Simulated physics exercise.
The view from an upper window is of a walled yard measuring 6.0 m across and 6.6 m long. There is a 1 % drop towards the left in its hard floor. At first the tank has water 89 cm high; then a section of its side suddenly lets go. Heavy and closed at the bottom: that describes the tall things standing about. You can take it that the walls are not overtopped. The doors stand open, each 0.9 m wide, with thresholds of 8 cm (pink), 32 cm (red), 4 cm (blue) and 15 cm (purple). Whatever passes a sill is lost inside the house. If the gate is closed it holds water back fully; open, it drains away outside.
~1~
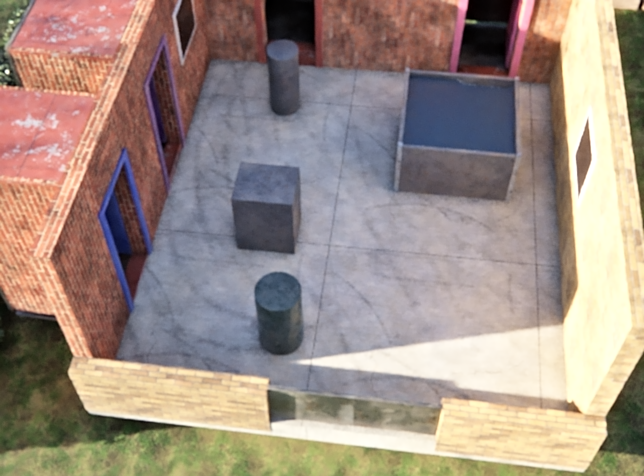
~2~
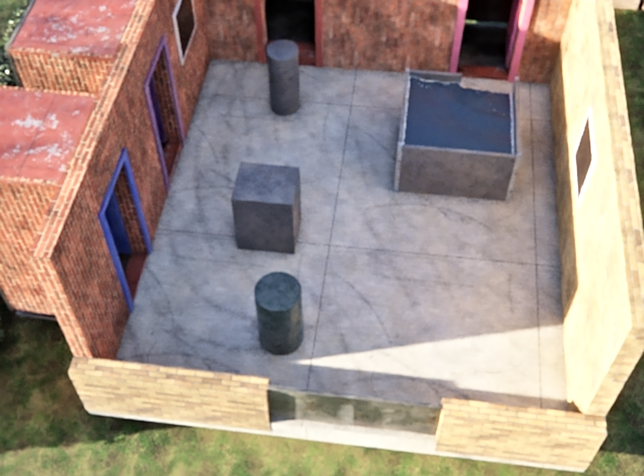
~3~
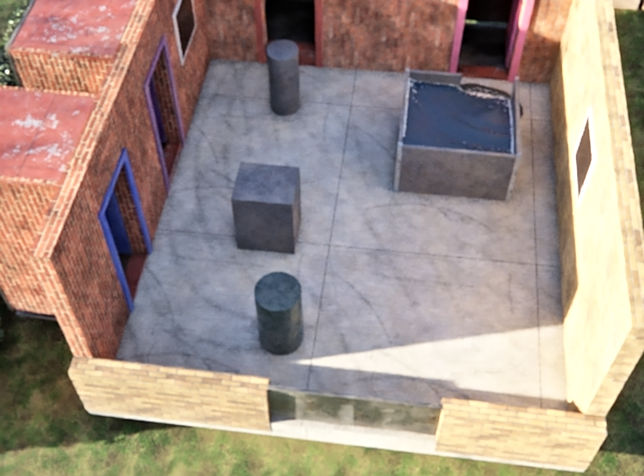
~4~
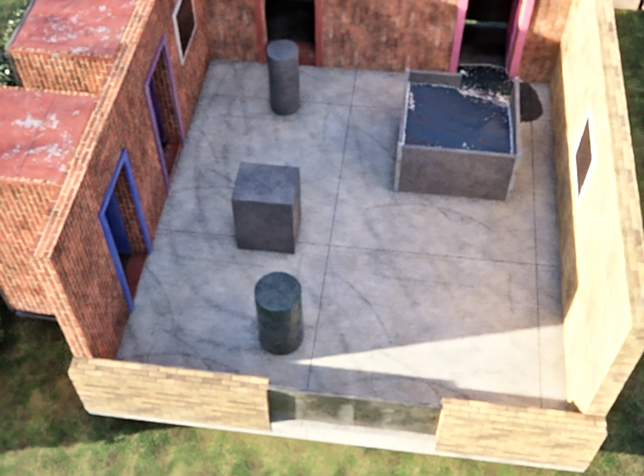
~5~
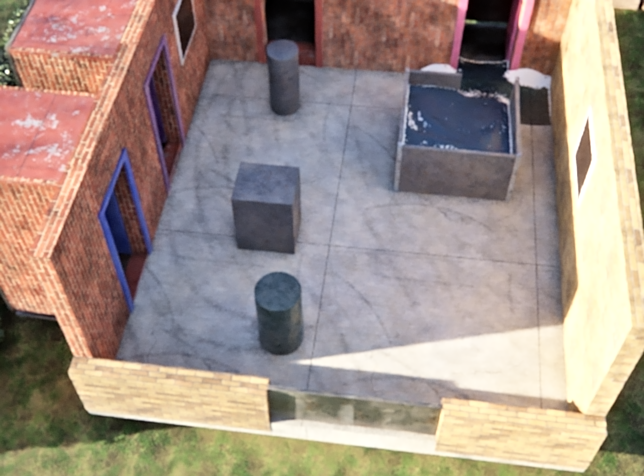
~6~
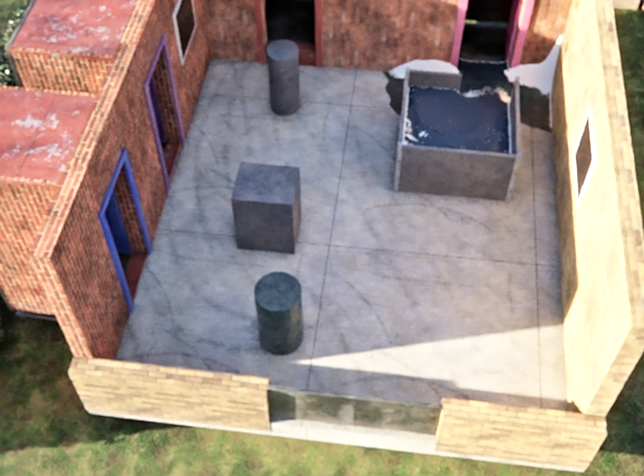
To begin with, a square tank of dark water stands still in a brick-walled yard, near two cylinders and a block. Then the water's surface ripples and dips as it pours out on the far side, spreading across the floor behind the tank and splashing pale against the walls.
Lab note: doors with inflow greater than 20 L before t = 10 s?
My prediction: Pink door: Above the cap; red door: Below the cap; blue door: Below the cap; purple door: Below the cap.
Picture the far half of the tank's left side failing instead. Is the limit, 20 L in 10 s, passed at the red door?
In that case, red door: Less than that.
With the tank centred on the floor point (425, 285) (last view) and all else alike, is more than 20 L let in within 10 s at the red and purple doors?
Lab note: Red door limit not exceeded; purple door limit not exceeded.
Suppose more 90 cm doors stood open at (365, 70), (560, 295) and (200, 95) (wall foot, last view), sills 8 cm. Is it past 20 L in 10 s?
In sequence the answers are less than that, less than that and less than that.
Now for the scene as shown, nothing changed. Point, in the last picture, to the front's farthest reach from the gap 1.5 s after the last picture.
(211, 62).
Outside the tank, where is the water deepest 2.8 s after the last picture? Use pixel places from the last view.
Location: Approx. (508, 85).
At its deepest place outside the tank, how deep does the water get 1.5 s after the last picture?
Depth max: Approx. 34 cm.
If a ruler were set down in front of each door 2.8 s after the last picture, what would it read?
Pink 26 cm, red 2 cm, blue 0 cm, purple 1 cm.
Then, 0.7 s after the last picture water covers 15 % of the floor and is deepest (49 cm) near (519, 85); pink door 27 cm at the sill, 332 L in, red door 2 cm at the sill, 0 L in, blue door not reached, purple door not reached.
Then, 1.5 s after the last picture water covers 25 % of the floor and is deepest (34 cm) near (540, 87); pink door 28 cm at the sill, 573 L in, red door 3 cm at the sill, 0 L in, blue door not reached, purple door not reached.
Then, 2.8 s after the last picture water covers 35 % of the floor and is deepest (26 cm) near (508, 85); pink door 26 cm at the sill, 795 L in, red door 2 cm at the sill, 0 L in, blue door not reached, purple door not reached.
Then, 5.3 s after the last picture water covers 60 % of the floor and is deepest (16 cm) near (487, 83); pink door 16 cm at the sill, 966 L in, red door 2 cm at the sill, 0 L in, blue door 1 cm at the sill, 0 L in, purple door 3 cm at the sill, 0 L in.
Then, 9.3 s after the last picture water covers 85 % of the floor and is deepest (9 cm) near (108, 387); pink door 9 cm at the sill, 1017 L in, red door 2 cm at the sill, 0 L in, blue door 5 cm at the sill, 0 L in, purple door 5 cm at the sill, 0 L in.
